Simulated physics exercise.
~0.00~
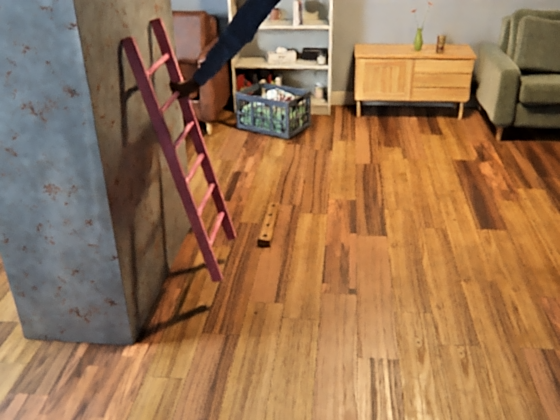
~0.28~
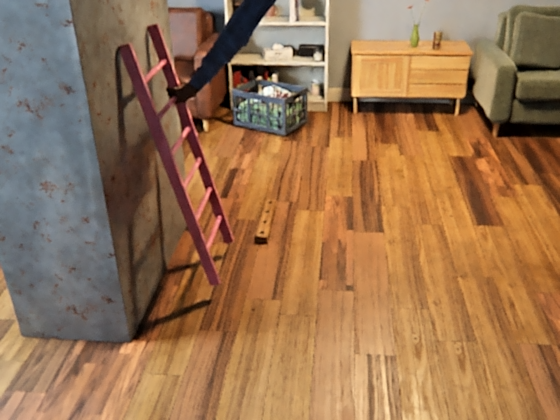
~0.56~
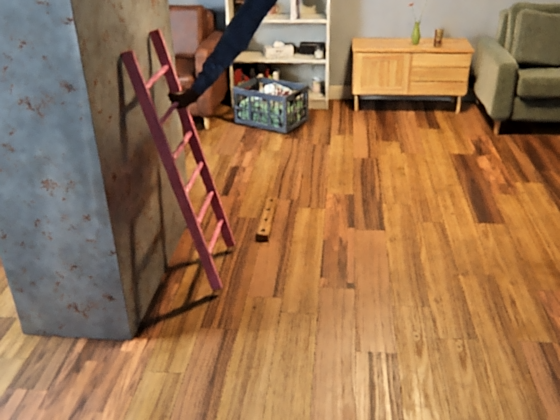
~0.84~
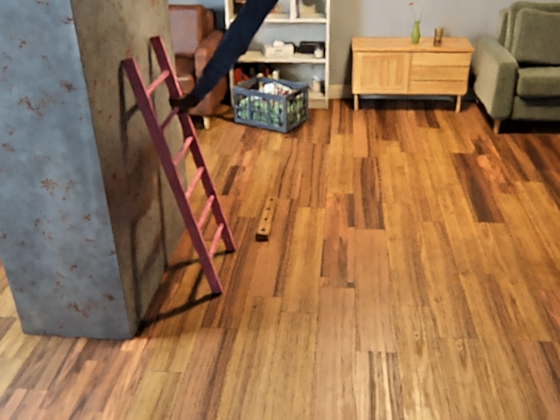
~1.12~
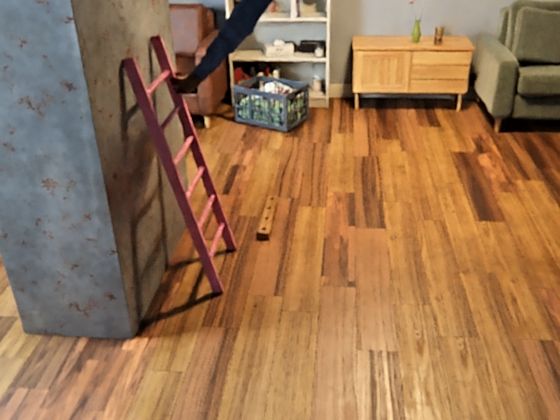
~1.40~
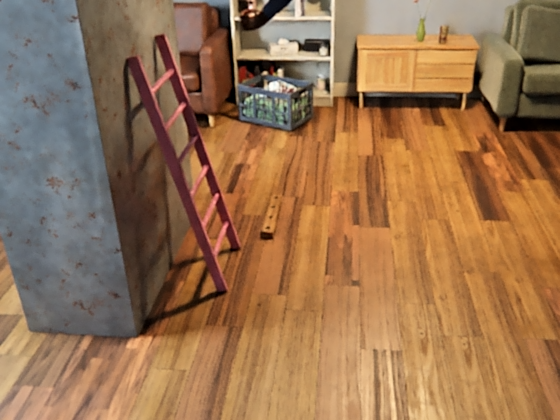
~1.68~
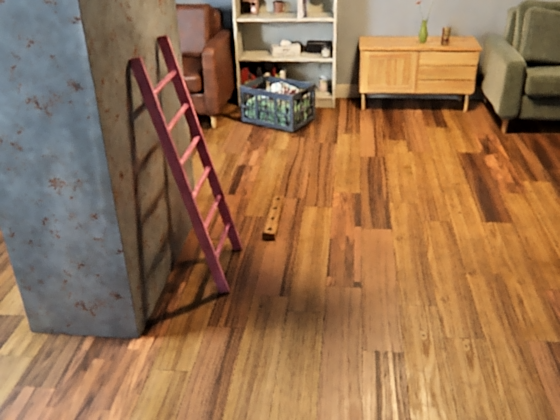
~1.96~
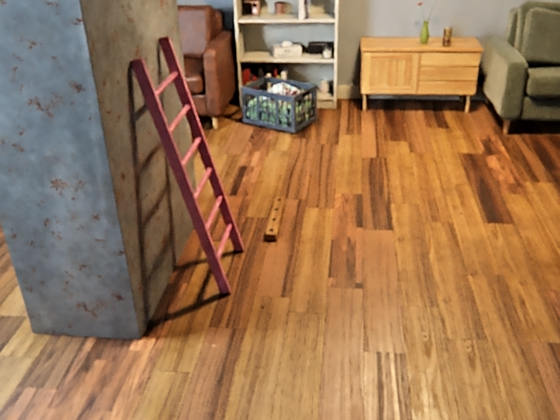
Pink ladder being lowered by a hand against a grey pillar, then staying propped there after the arm draws away.
